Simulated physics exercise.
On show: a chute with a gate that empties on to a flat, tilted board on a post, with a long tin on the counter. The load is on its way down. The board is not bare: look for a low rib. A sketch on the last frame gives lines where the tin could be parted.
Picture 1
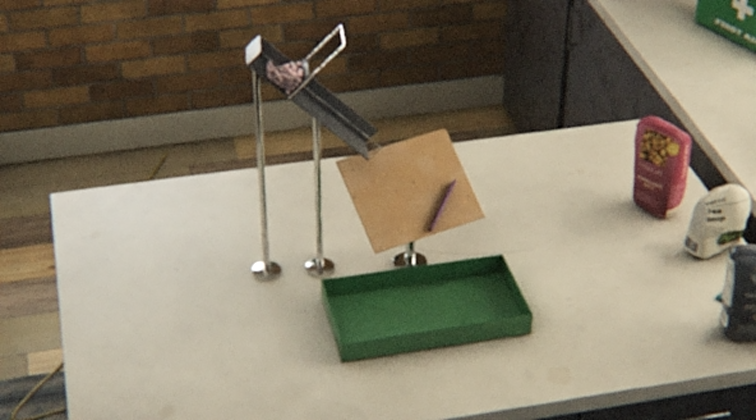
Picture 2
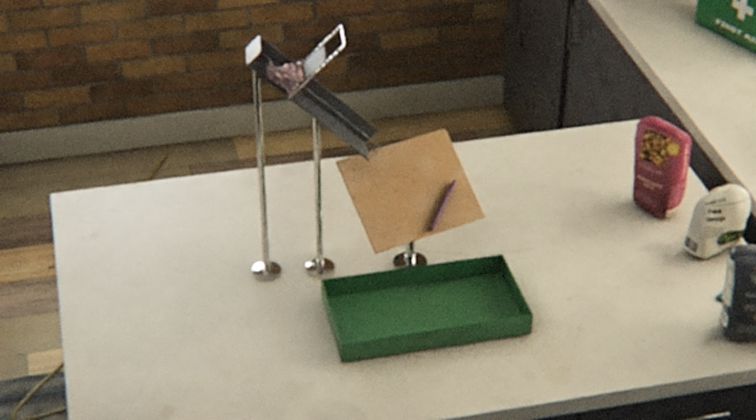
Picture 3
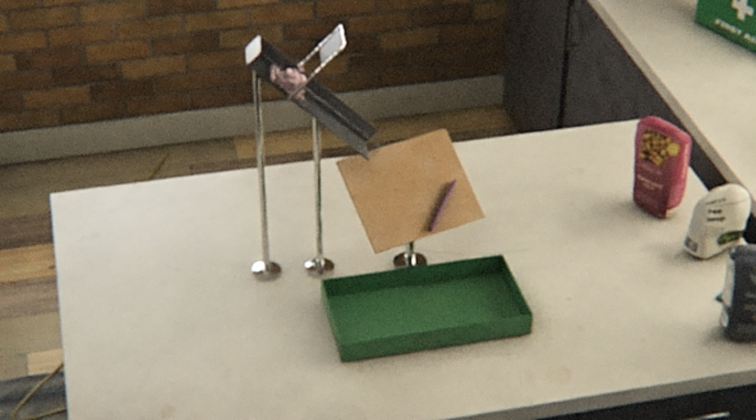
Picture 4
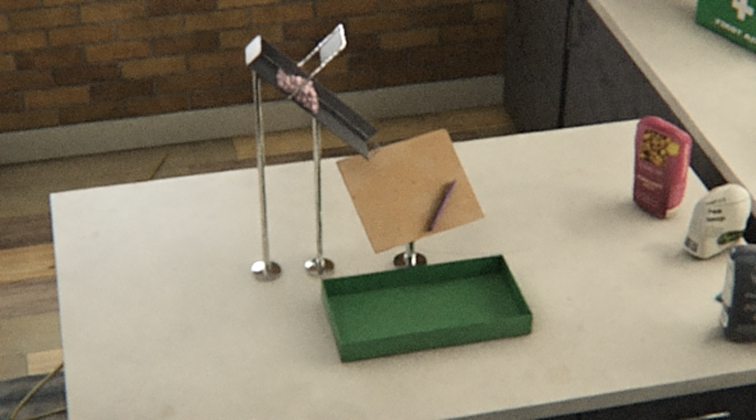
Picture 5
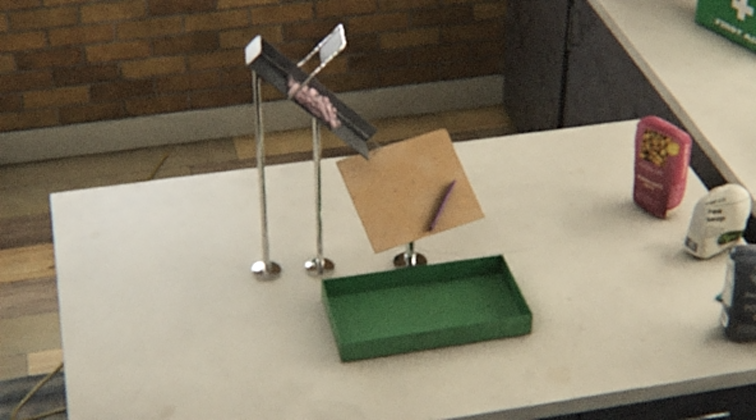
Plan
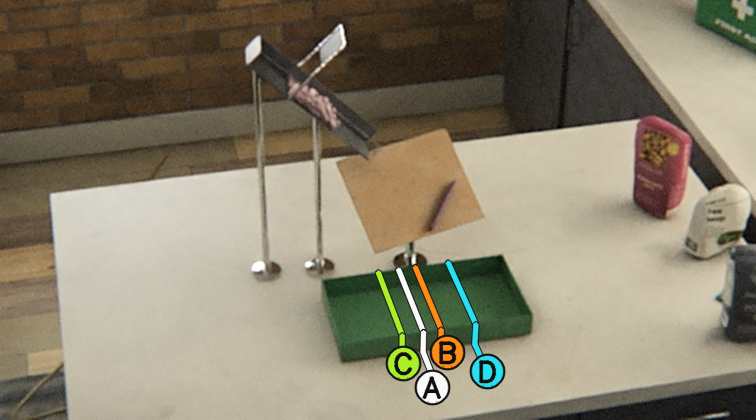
On a white counter, small pink beads slide partway down a dark chute above a tilted board and an empty green tin.
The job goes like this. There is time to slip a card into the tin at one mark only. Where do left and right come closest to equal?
Choose B.
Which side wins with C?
More lands on the right.
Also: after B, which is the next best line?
D it is.
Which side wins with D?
More lands on the left.
On the marked copy, line A crosses the front rim at (423, 331); line B crosses the front rim at (440, 328); line C crosses the front rim at (402, 334); line D crosses the front rim at (475, 323).
With A, of what is caught, a small share on the left of the divider, the bulk on the right.
With B, of what is caught, close to half on the left of the divider, close to half on the right.
With C, of what is caught, a small share on the left of the divider, all but a few on the right.
With D, of what is caught, the bulk on the left of the divider, close to a quarter on the right.
